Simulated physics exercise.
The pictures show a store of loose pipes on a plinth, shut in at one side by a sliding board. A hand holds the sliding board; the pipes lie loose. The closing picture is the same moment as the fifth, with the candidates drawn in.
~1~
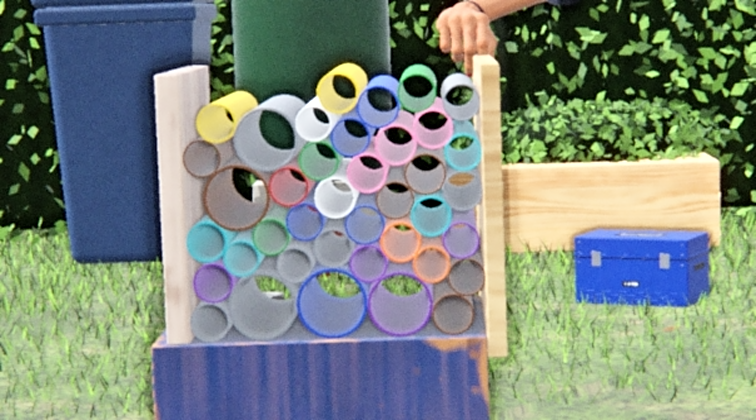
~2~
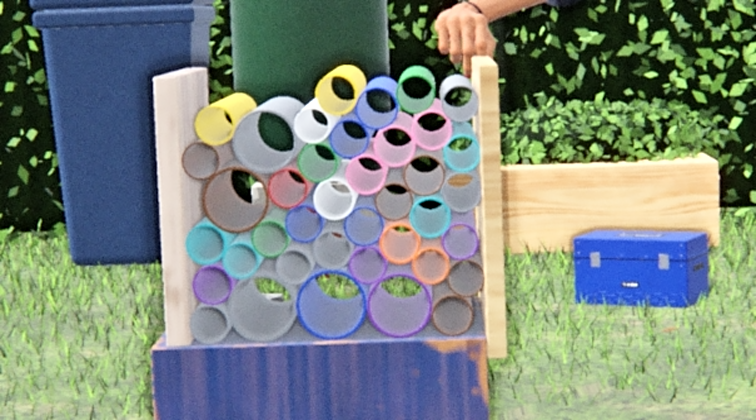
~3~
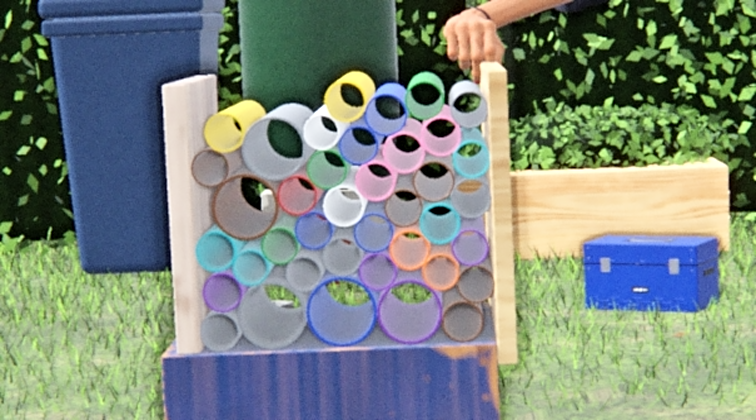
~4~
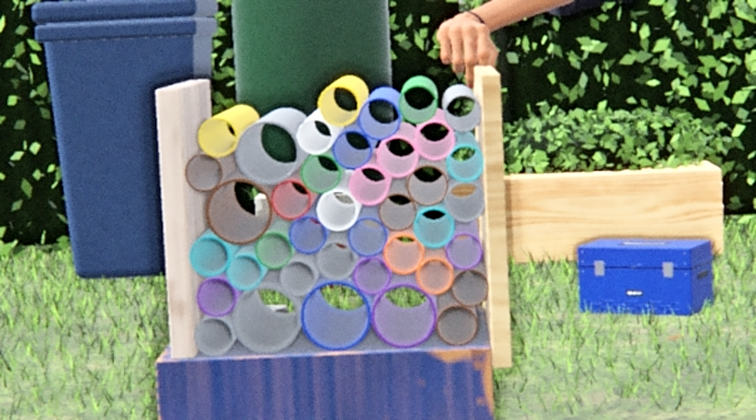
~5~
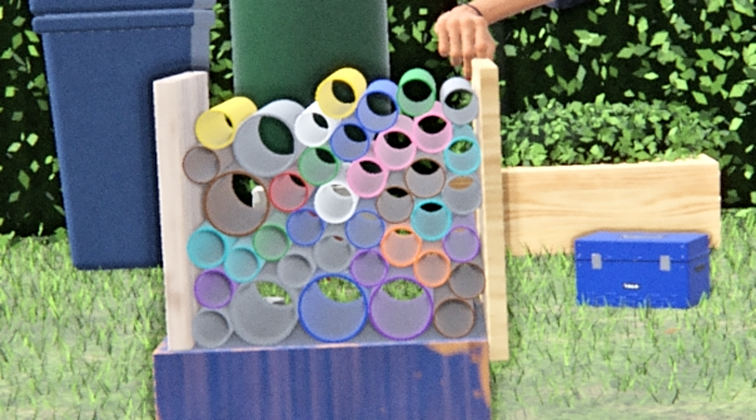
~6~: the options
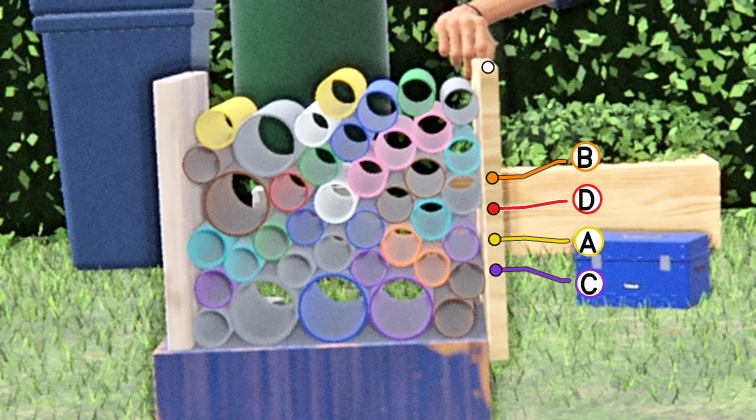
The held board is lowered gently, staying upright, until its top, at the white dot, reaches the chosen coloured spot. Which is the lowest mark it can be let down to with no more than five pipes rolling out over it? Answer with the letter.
The answer is mark D.
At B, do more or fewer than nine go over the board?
At B, fewer than nine.
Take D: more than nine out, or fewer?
Fewer than nine.
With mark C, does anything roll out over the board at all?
Yes.
On the marked copy, A at (494, 239); B at (492, 178); C at (496, 270); D at (493, 209); the white dot at (488, 67).
Taking D. A third of the way, top of the board (481, 131).
Two thirds of the way, top of the board (484, 205).
When it is over, top of the board (484, 209), three out over the board.
As for the rest, A more than five out over the board; B one out over the board; C more than five out over the board.
